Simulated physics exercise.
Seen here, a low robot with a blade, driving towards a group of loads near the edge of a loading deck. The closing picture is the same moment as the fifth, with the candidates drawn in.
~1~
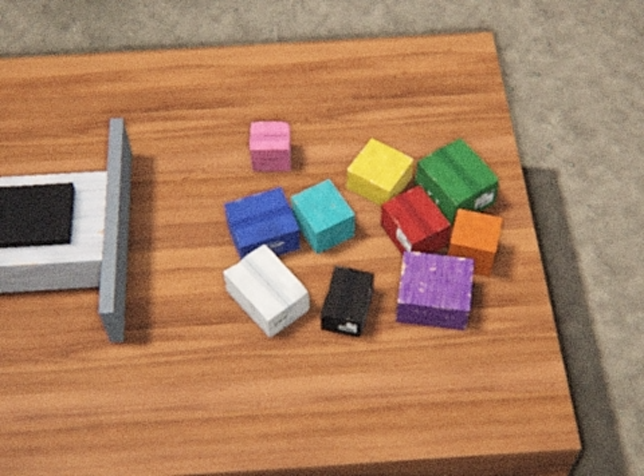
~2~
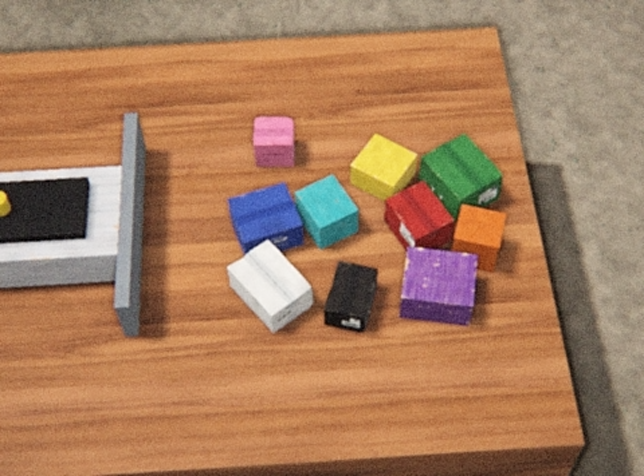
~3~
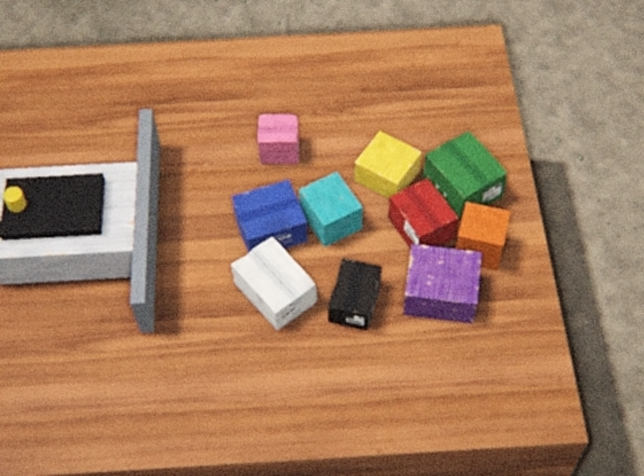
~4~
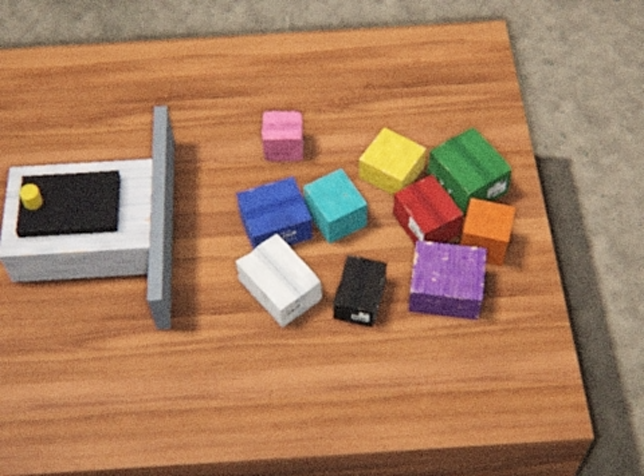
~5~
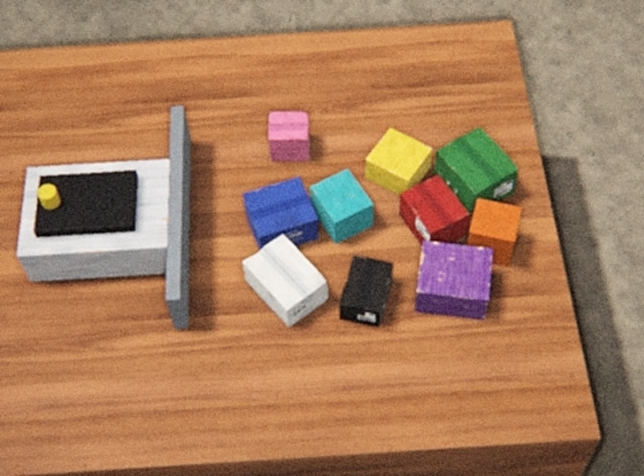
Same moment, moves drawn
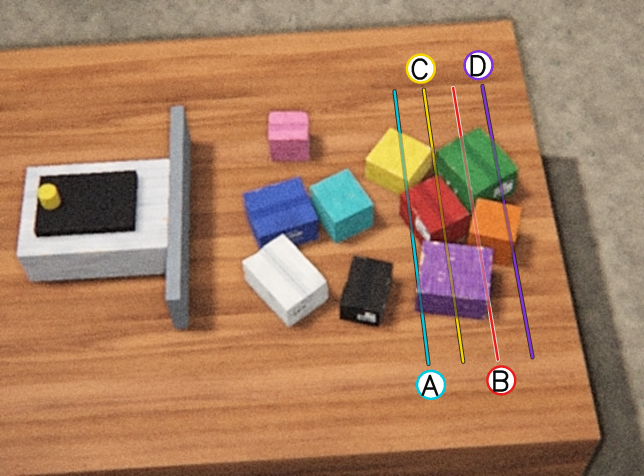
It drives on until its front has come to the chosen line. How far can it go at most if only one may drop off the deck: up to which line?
At A, and not beyond.
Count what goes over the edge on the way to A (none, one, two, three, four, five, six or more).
By then, one.
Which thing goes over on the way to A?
It is the orange crate.
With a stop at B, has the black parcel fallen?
By then, no.
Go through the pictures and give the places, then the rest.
The first picture shows black parcel (347, 302); turquoise crate (323, 217); white parcel (267, 291).
The second picture shows robot (45, 209); yellow crate (384, 169).
The third picture shows robot (61, 205); blue box (270, 219).
The fourth picture shows robot (77, 202); orange crate (487, 232).
The fifth picture shows robot (94, 202); pink box (289, 137); black parcel (366, 292); turquoise crate (341, 206).
On the marked copy, A at (410, 216); B at (474, 212); C at (442, 214); D at (505, 210).
With A. Early on, robot (180, 196); white parcel (309, 284); turquoise crate (353, 207).
Further on, robot (264, 191); orange crate (528, 234); green box (491, 168).
At the end, robot (326, 188); orange crate over the edge; red parcel (542, 220); one fallen.
As for the rest, B drops five; C drops three; D drops six.
